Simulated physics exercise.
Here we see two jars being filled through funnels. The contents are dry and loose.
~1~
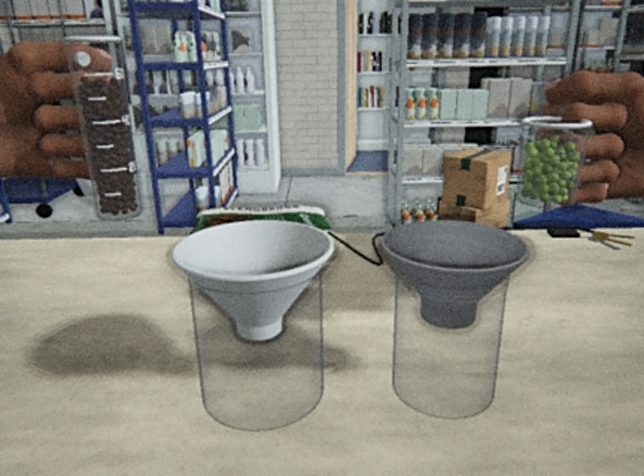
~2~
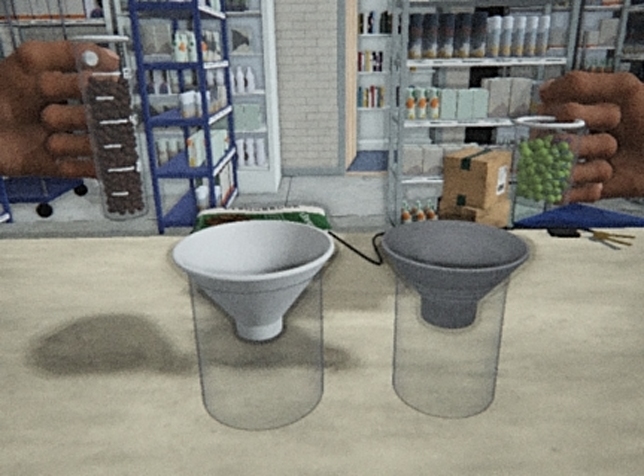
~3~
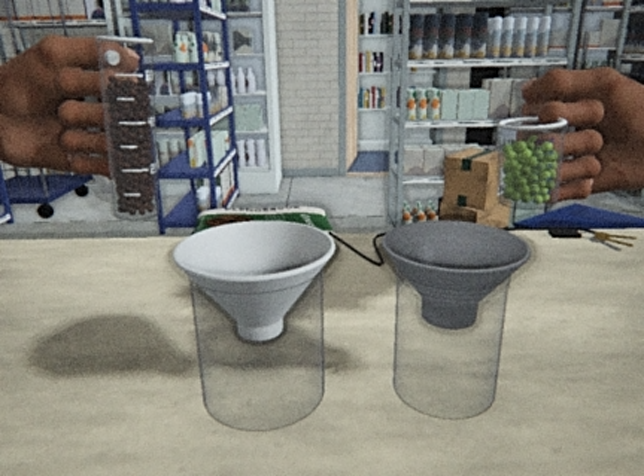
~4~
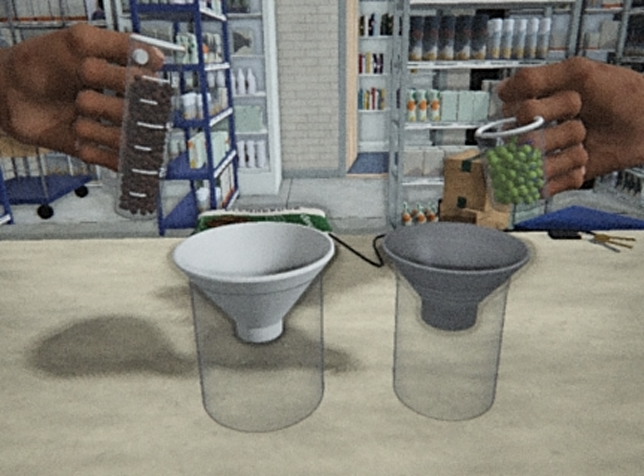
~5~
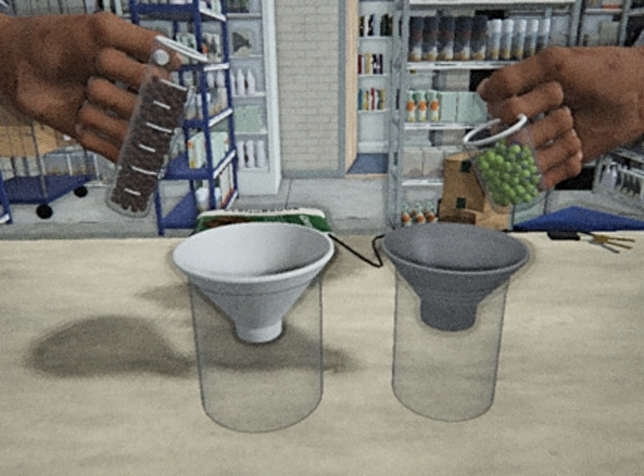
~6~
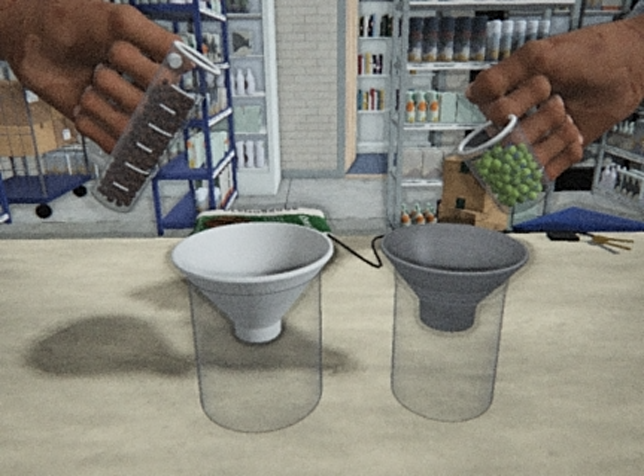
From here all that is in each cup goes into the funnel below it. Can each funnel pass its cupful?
One by one: Left funnel: I expect a smooth flow; right funnel: I expect a smooth flow.
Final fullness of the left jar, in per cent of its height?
Result: Roughly 10 per cent.
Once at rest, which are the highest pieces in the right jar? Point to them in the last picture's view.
Looks like the top sits around (461, 376) in the final view.
Then, 0.41 s past the last view, left, all still in the cup; right, all still in the cup.
Then, 0.76 s past the last view, left, nearly all still in the cup, a stray few in or over the funnel; right, most still in the cup, a small part in or over the funnel, a stray few down in the jar.
Then, 1.07 s past the last view, left, about a third still in the cup, about a third in or over the funnel, about a quarter down in the jar; right, a stray few still in the cup, about a third in or over the funnel, about two thirds down in the jar.
Finally, left, all down in the jar; right, all down in the jar.
